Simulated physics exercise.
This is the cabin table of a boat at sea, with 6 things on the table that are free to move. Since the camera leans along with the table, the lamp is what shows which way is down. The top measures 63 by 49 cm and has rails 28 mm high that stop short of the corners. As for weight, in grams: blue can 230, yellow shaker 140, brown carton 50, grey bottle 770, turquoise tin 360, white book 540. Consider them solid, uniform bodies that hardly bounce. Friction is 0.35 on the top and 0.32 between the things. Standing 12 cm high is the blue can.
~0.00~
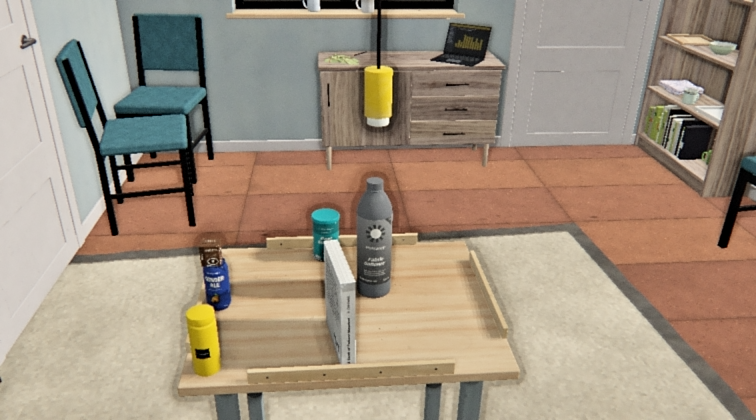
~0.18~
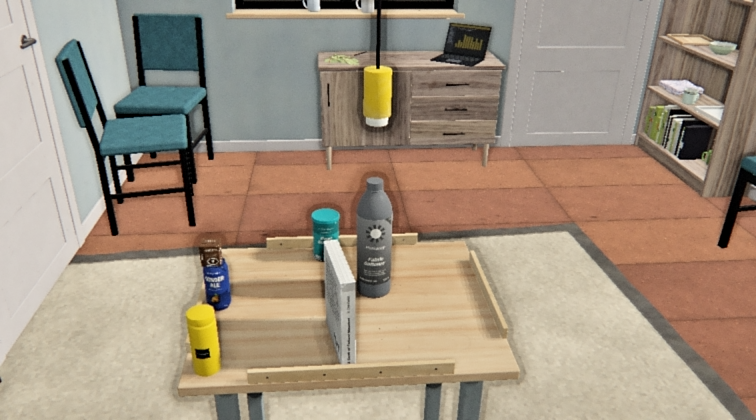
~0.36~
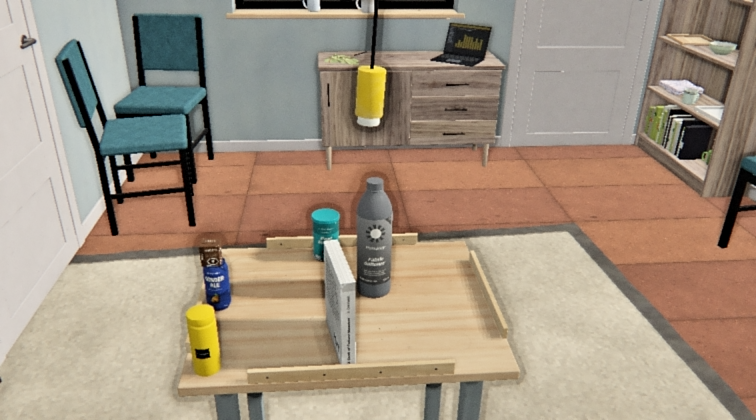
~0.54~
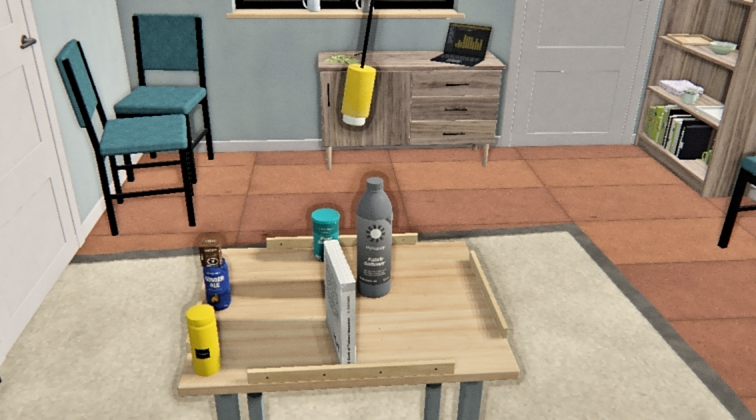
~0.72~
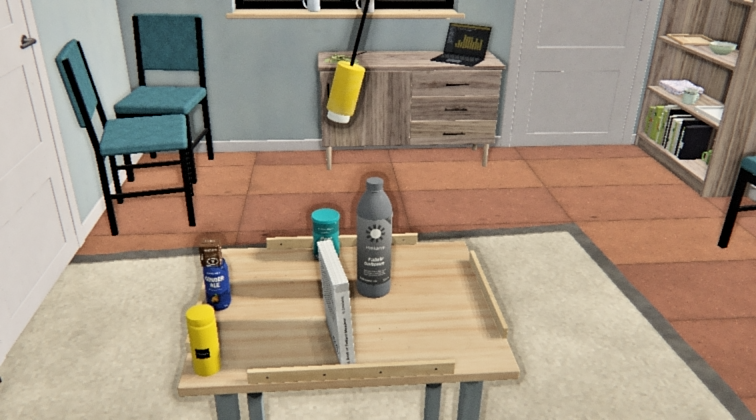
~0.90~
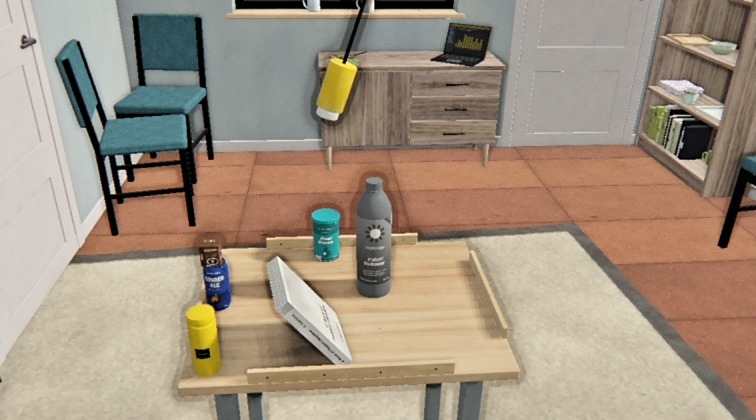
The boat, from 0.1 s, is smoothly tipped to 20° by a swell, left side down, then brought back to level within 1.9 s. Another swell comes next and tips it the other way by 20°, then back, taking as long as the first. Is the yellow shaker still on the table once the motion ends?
That one is a goner.
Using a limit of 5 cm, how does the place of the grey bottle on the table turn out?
The grey bottle moves off its spot.
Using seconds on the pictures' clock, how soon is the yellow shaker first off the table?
Time: Approximately 1.1 s.
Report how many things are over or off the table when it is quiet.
So, 4 in all.
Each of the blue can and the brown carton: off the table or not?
The blue can ends on the table; the brown carton ends off the table.
Around 1.20 s, floor tilted 19°, left side down; yellow shaker now off the table; white book on its side; grey bottle tipped 11° against what carries it.
Around 1.40 s, floor tilted 14°, left side down; brown carton now off the table; white book on its side; grey bottle tipped 49° against what carries it.
Around 1.60 s, floor tilted 8°, left side down; grey bottle on its side; white book on its side.
Around 1.80 s, floor tilted 2°, left side down; grey bottle on its side; white book on its side.
Finally (4.8 s), off the table, yellow shaker and brown carton; on their side or leaning hard on the table, grey bottle and white book; the other 2 still in place (within 5 cm).
